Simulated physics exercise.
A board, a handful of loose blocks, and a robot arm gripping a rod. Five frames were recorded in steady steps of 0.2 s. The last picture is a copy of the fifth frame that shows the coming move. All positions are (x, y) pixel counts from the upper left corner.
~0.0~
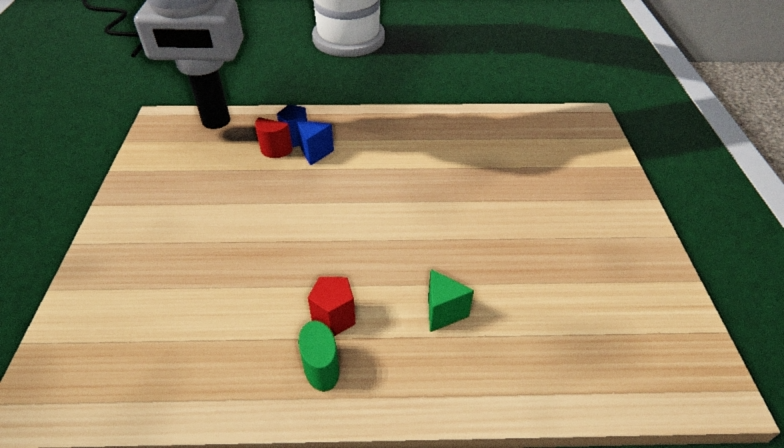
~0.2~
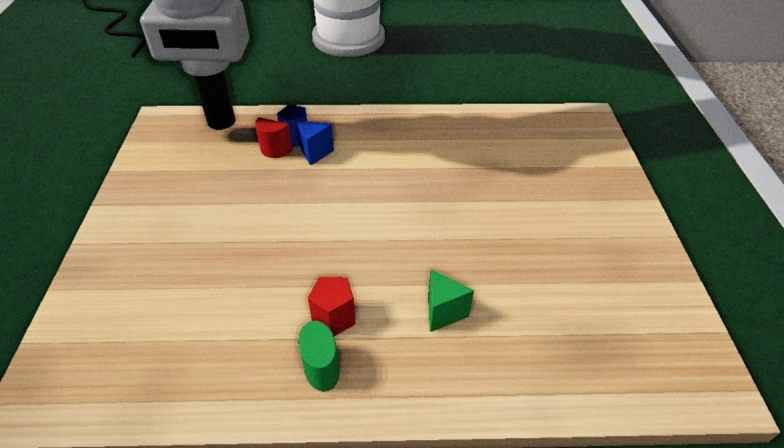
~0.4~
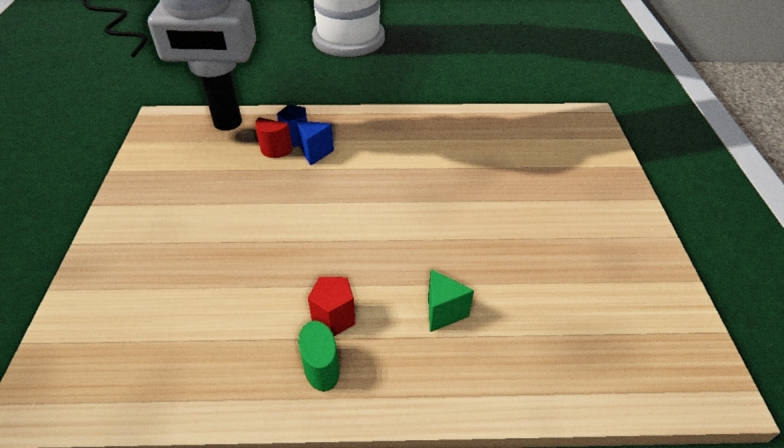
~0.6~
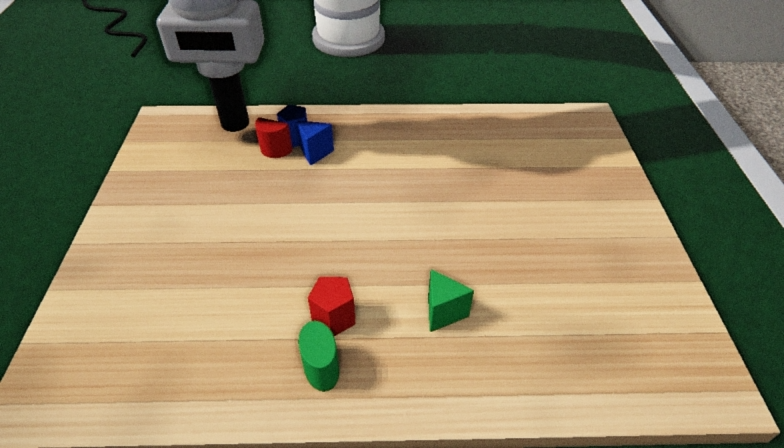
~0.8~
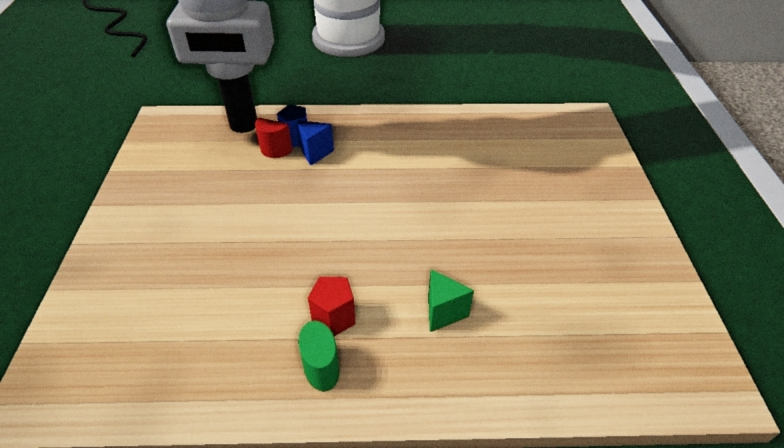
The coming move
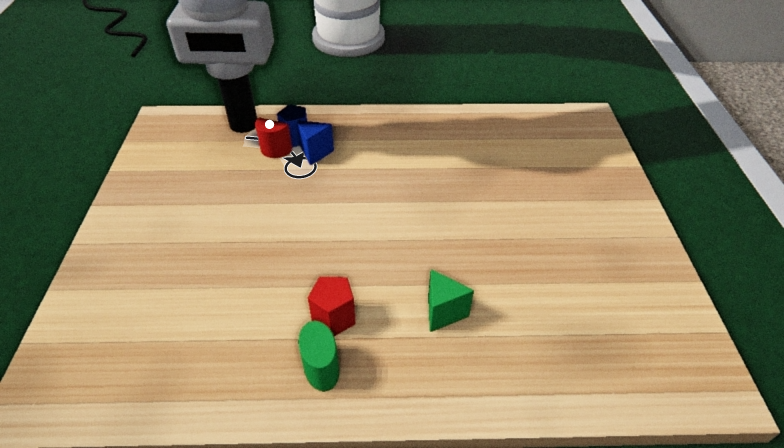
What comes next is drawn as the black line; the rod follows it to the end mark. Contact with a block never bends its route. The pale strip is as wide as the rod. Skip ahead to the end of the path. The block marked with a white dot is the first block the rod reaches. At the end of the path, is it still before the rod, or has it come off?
It is driven along in front.
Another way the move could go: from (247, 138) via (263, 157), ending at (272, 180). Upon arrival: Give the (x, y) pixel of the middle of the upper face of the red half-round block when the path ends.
At roughly (298, 146).
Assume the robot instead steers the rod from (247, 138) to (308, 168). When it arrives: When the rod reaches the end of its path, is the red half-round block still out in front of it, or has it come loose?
The red half-round block won't leave the front of the rod.
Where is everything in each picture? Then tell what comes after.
In the first frame, lower end of the rod at (216, 121), tops of blocks, red half-round block at (270, 124), blue pentagonal block at (292, 112), blue three-sided block at (312, 127).
In the second frame, rod at (222, 122), blocks as before.
In the third frame, rod at (228, 123), blocks as before.
In the fourth frame, rod at (235, 124), blocks as before.
In the fifth frame, rod at (244, 125), red half-round block at (270, 124), blue pentagonal block at (292, 112), blue three-sided block at (312, 127).
The drawn path runs from (247, 138) over (272, 141) and (291, 152) to (301, 167); the dot is on the red half-round block.
What follows on the original path. Halfway along, rod at (281, 133); red half-round block at (289, 137), turned 45° clockwise; blue pentagonal block at (306, 111).
At the end, rod at (299, 155); red half-round block at (298, 160), turned 75° clockwise; blue pentagonal block at (306, 111); blue three-sided block at (320, 130).
